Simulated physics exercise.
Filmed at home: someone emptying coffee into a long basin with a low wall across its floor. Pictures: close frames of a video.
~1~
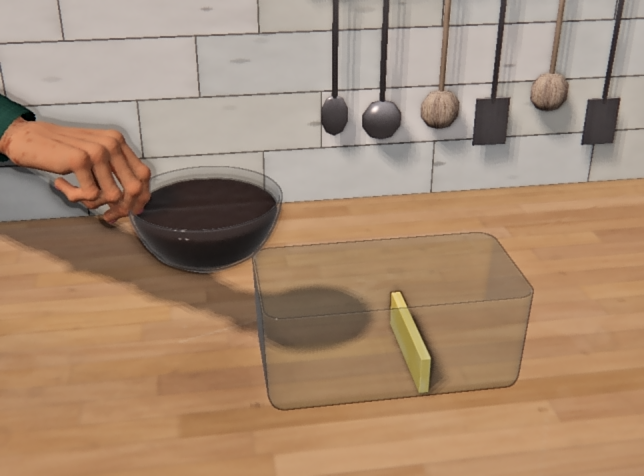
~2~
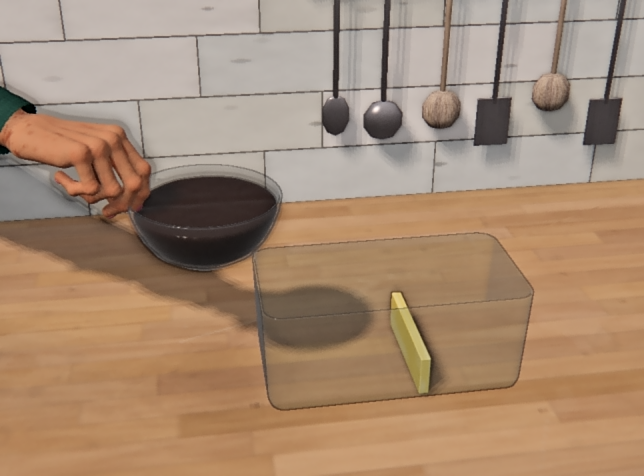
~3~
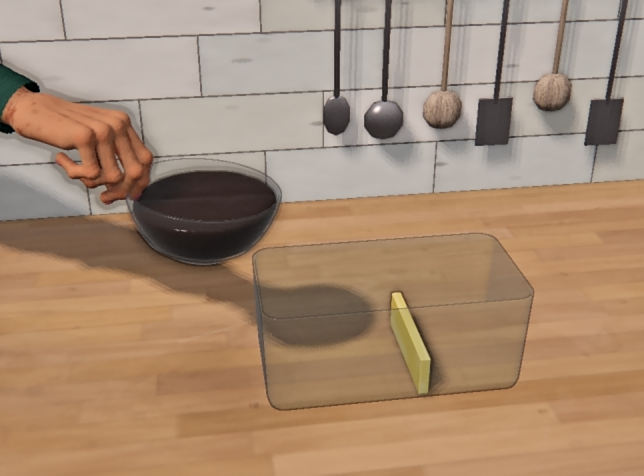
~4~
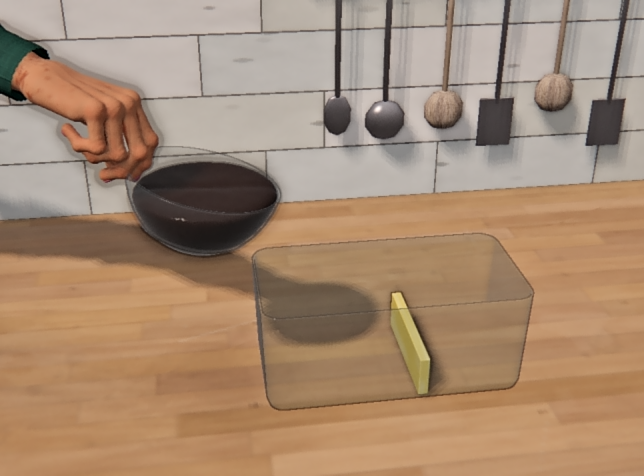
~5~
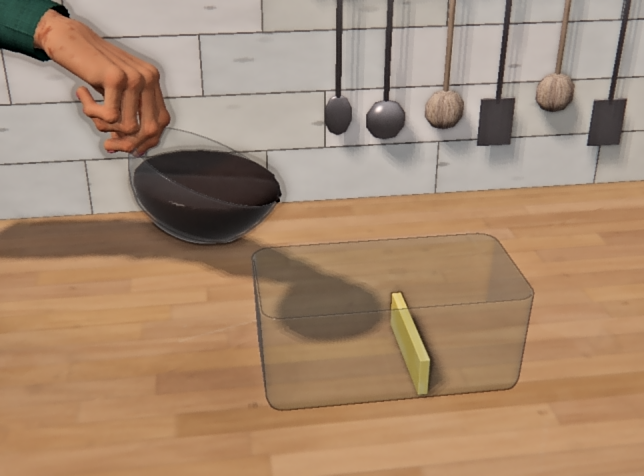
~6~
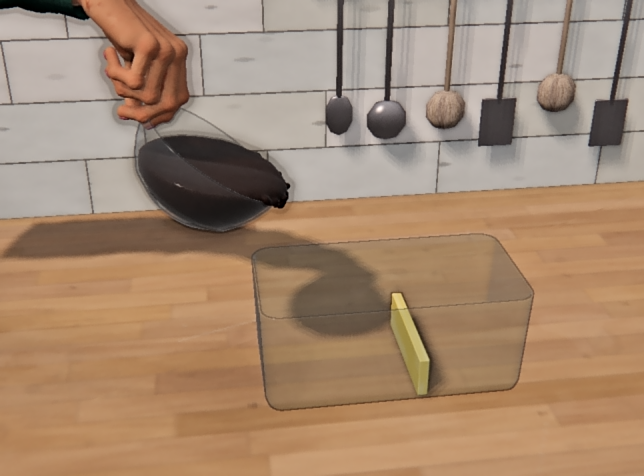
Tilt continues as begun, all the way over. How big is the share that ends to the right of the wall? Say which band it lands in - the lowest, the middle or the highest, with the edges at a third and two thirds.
My call is that the right side misses a third.
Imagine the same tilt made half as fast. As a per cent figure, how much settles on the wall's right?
Somewhere near 5 percent.
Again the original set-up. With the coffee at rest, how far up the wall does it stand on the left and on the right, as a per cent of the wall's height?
Once it settles, the left reaches around 50 and the right around 10.
A moment on, the bowl is tipped right over and 20 per cent is still to pour, 14 is left of the wall and 0 right of it.
Next, the bowl is tipped right over and 0 per cent is still to pour, 88 is left of the wall and 7 right of it.
Then the bowl is tipped right over and 0 per cent is still to pour, 63 is left of the wall and 8 right of it.
Later the bowl is tipped right over and 0 per cent is still to pour, 79 is left of the wall and 10 right of it.
Finally, 78 per cent lies left of the wall, 11 right of it and 11 outside.
